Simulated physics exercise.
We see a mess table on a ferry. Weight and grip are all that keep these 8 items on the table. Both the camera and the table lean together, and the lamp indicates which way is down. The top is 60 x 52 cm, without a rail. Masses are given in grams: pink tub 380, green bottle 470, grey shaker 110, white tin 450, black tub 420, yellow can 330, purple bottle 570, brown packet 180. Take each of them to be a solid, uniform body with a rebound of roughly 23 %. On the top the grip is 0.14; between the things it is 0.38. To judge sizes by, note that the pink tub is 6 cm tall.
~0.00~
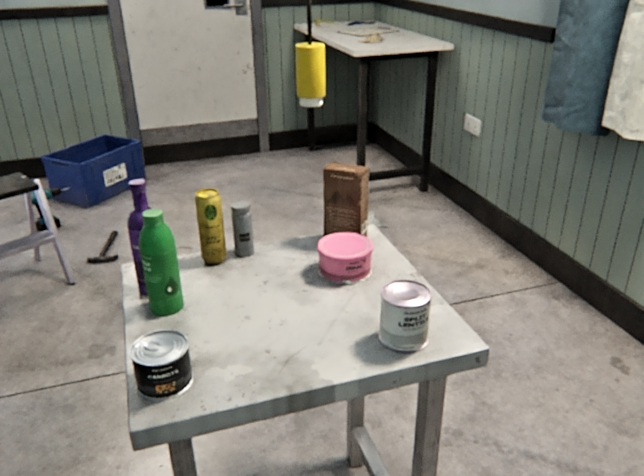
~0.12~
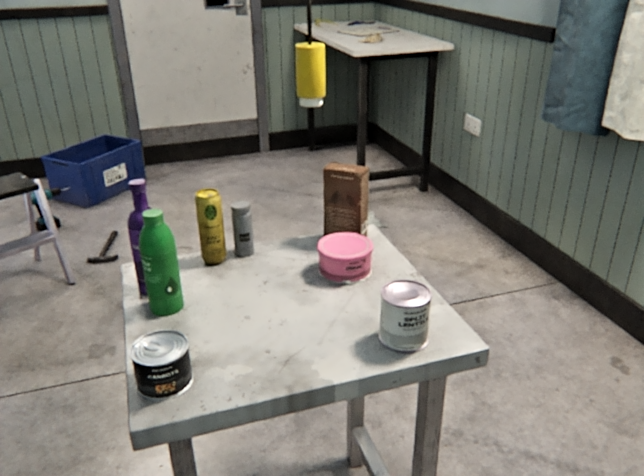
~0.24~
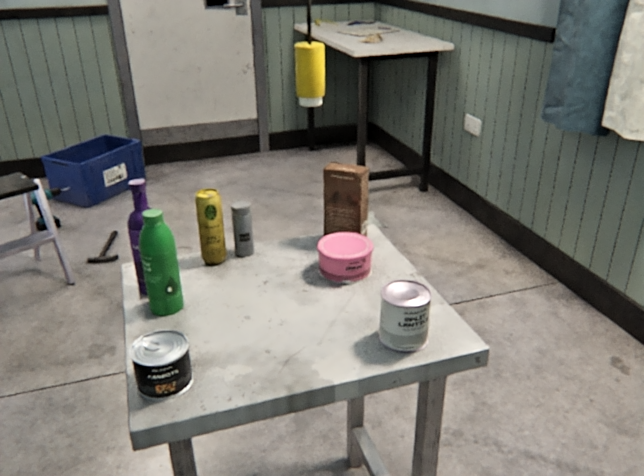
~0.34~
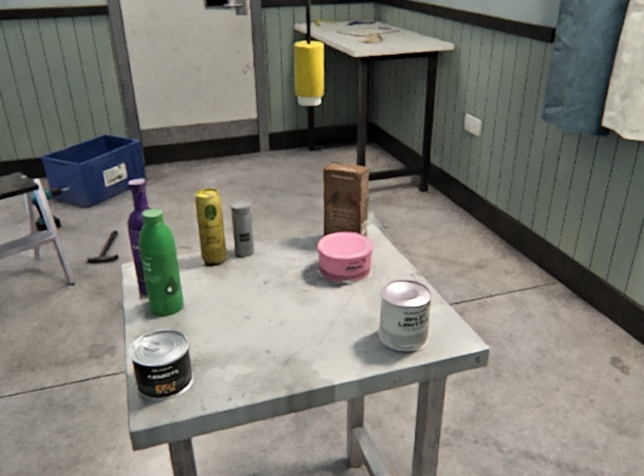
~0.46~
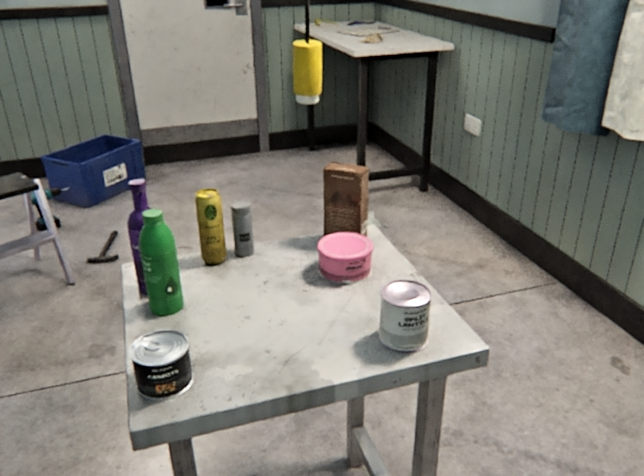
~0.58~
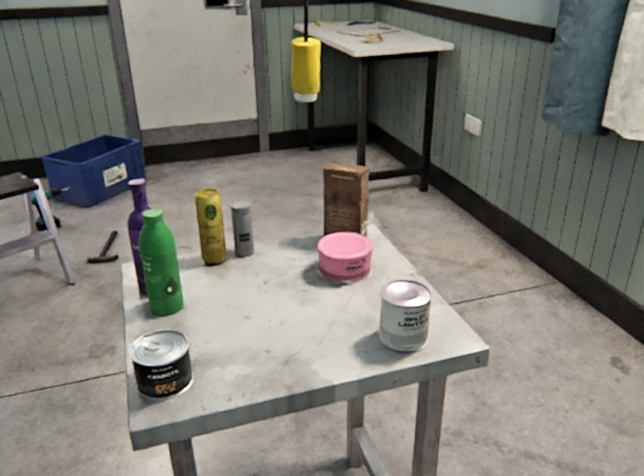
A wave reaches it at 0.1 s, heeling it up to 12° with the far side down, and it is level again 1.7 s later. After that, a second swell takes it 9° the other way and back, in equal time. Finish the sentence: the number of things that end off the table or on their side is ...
... at least three.
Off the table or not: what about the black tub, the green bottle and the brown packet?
Well, the black tub does not come off, the green bottle does not come off, and the brown packet does come off.
By 1.38 s, boat heeled 6°, far side down; grey shaker, yellow can and brown packet now off the table; green bottle 13 cm from its spot near (155, 233); pink tub 13 cm from its spot near (326, 233).
By 1.68 s, boat level; purple bottle now off the table; green bottle 17 cm from its spot near (154, 225); pink tub 18 cm from its spot near (319, 224).
When it is over (4.0 s), off the table, grey shaker, yellow can, purple bottle and brown packet; not toppled but over 5 cm from the start, pink tub, green bottle, white tin and black tub. End places, in pixels of the last picture, pink tub near (321, 226), green bottle near (155, 228).
